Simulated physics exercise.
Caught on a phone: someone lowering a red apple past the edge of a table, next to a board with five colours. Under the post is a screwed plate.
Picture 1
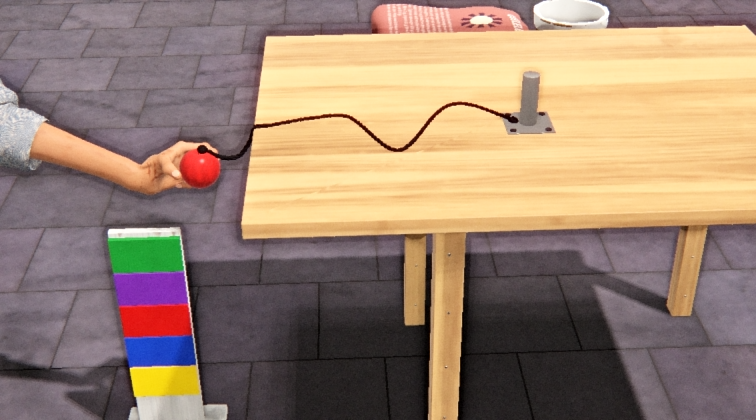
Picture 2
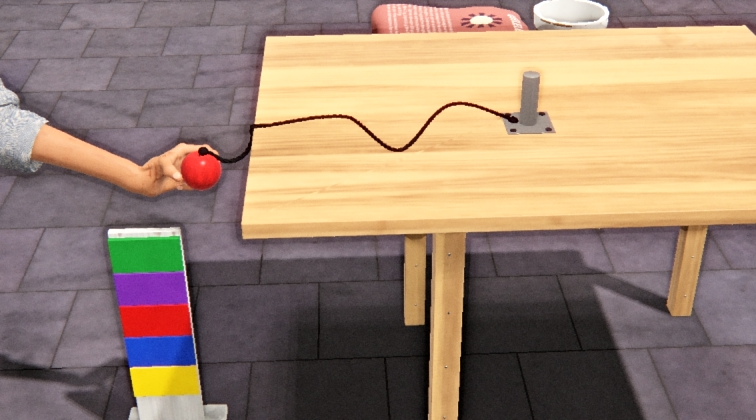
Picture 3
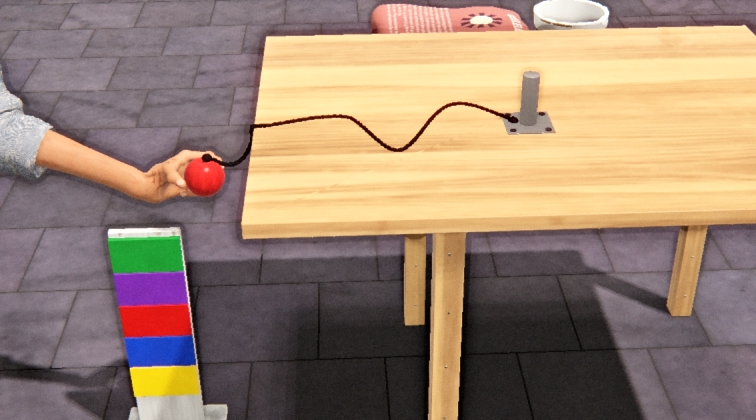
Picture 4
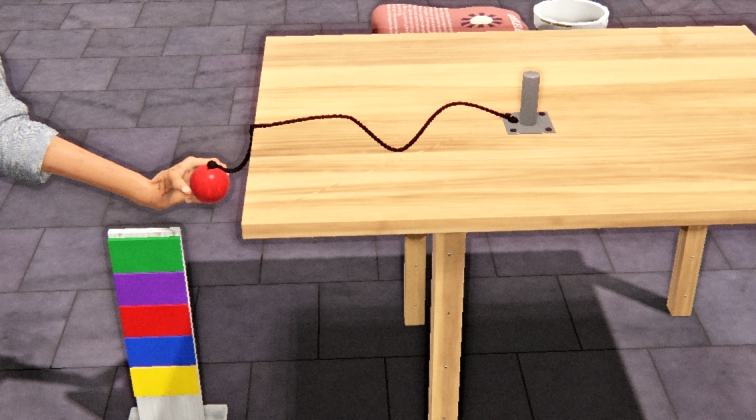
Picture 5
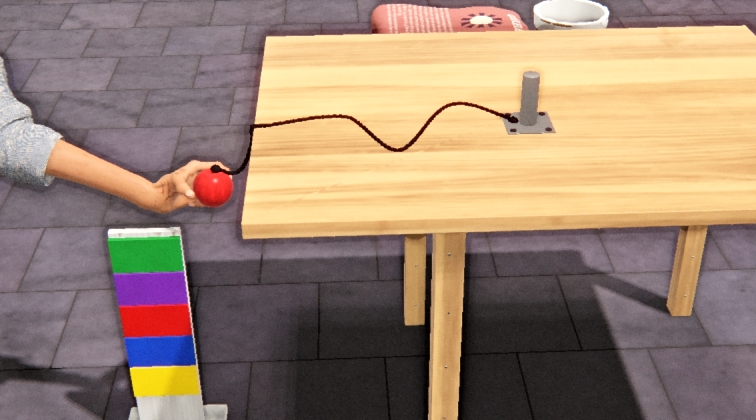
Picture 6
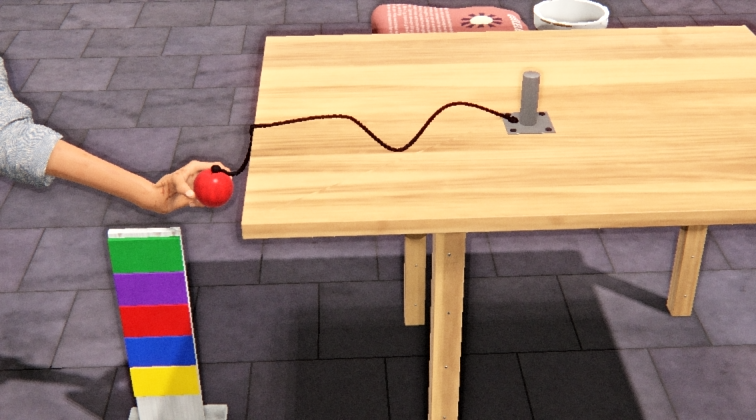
We see a hand holding a red ball tied to a dark cord that runs across a wooden table to a metal post, above a colour-banded block; the hand moves the ball slightly down and to the right.
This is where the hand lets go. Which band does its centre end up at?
Red.
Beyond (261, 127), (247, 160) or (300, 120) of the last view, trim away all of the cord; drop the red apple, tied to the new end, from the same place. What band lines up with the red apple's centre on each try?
It would be green; purple; no band.
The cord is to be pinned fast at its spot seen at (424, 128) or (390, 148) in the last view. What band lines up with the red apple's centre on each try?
Results, in sequence: Purple / green.
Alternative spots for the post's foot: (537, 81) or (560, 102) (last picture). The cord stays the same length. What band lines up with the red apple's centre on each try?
The first case gives purple, the second gives purple.
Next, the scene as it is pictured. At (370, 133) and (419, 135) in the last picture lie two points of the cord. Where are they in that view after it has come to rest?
At (272, 129), then (358, 127).
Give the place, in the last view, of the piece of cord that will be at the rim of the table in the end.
You'll find it somewhere around (361, 125).
Soon after, apple near (269, 298); level with purple.
After that, apple near (269, 305); level with red.
In the end, apple near (264, 312); level with red. The cord holds its middle at red.
